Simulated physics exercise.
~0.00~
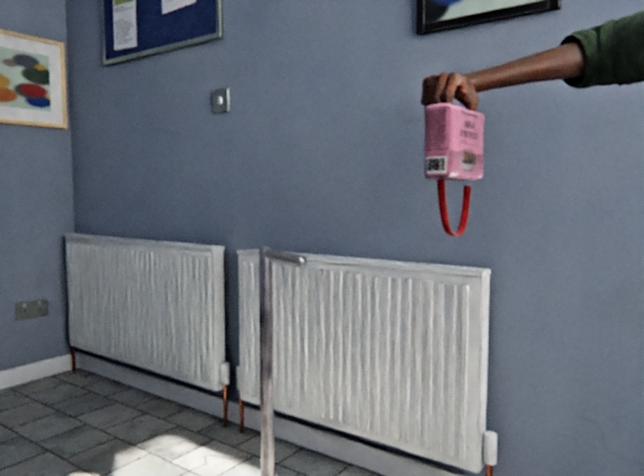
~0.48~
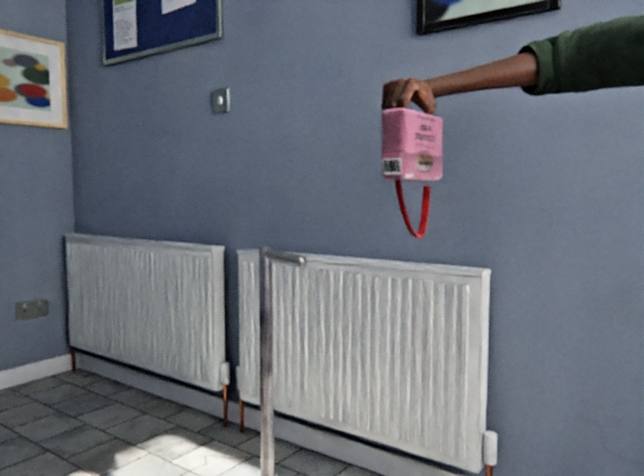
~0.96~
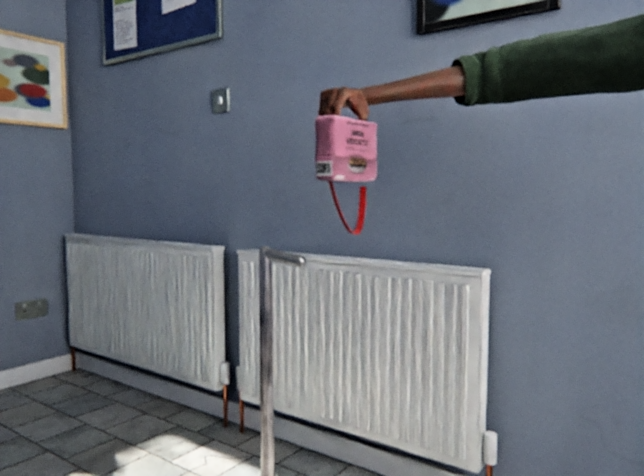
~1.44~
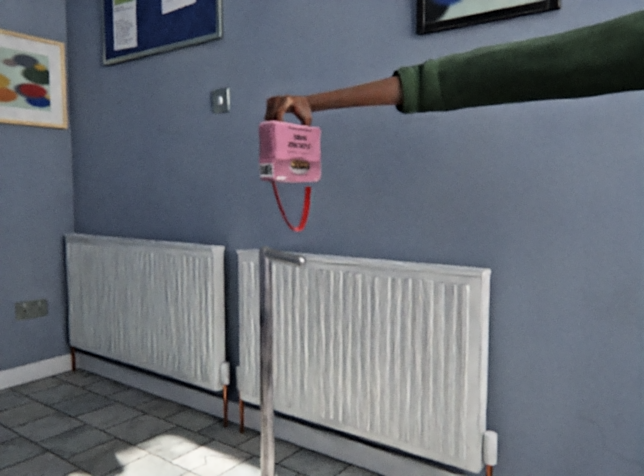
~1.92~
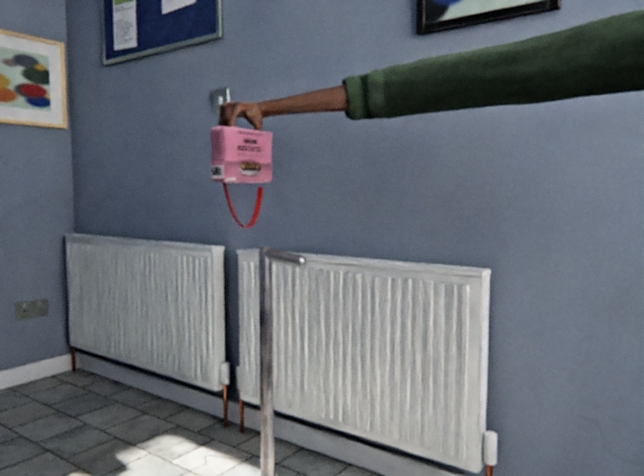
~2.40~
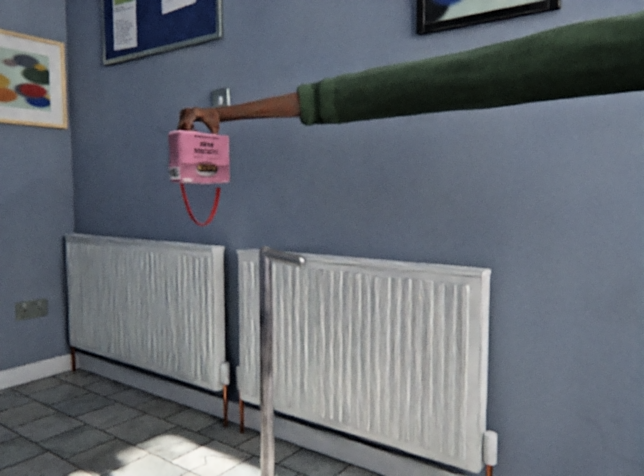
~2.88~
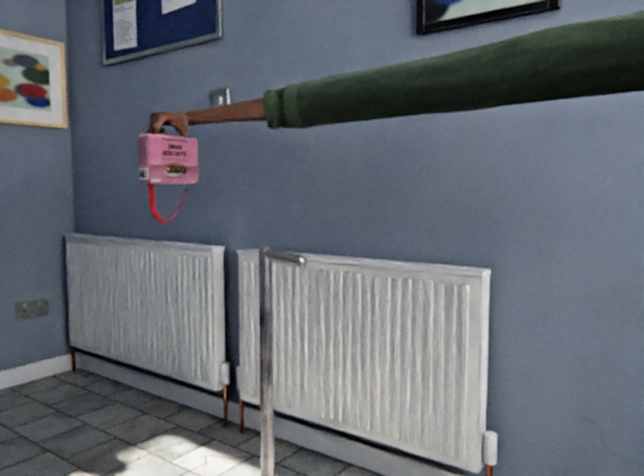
A pink pouch with a red loop is carried left by a hand, clearing the post.
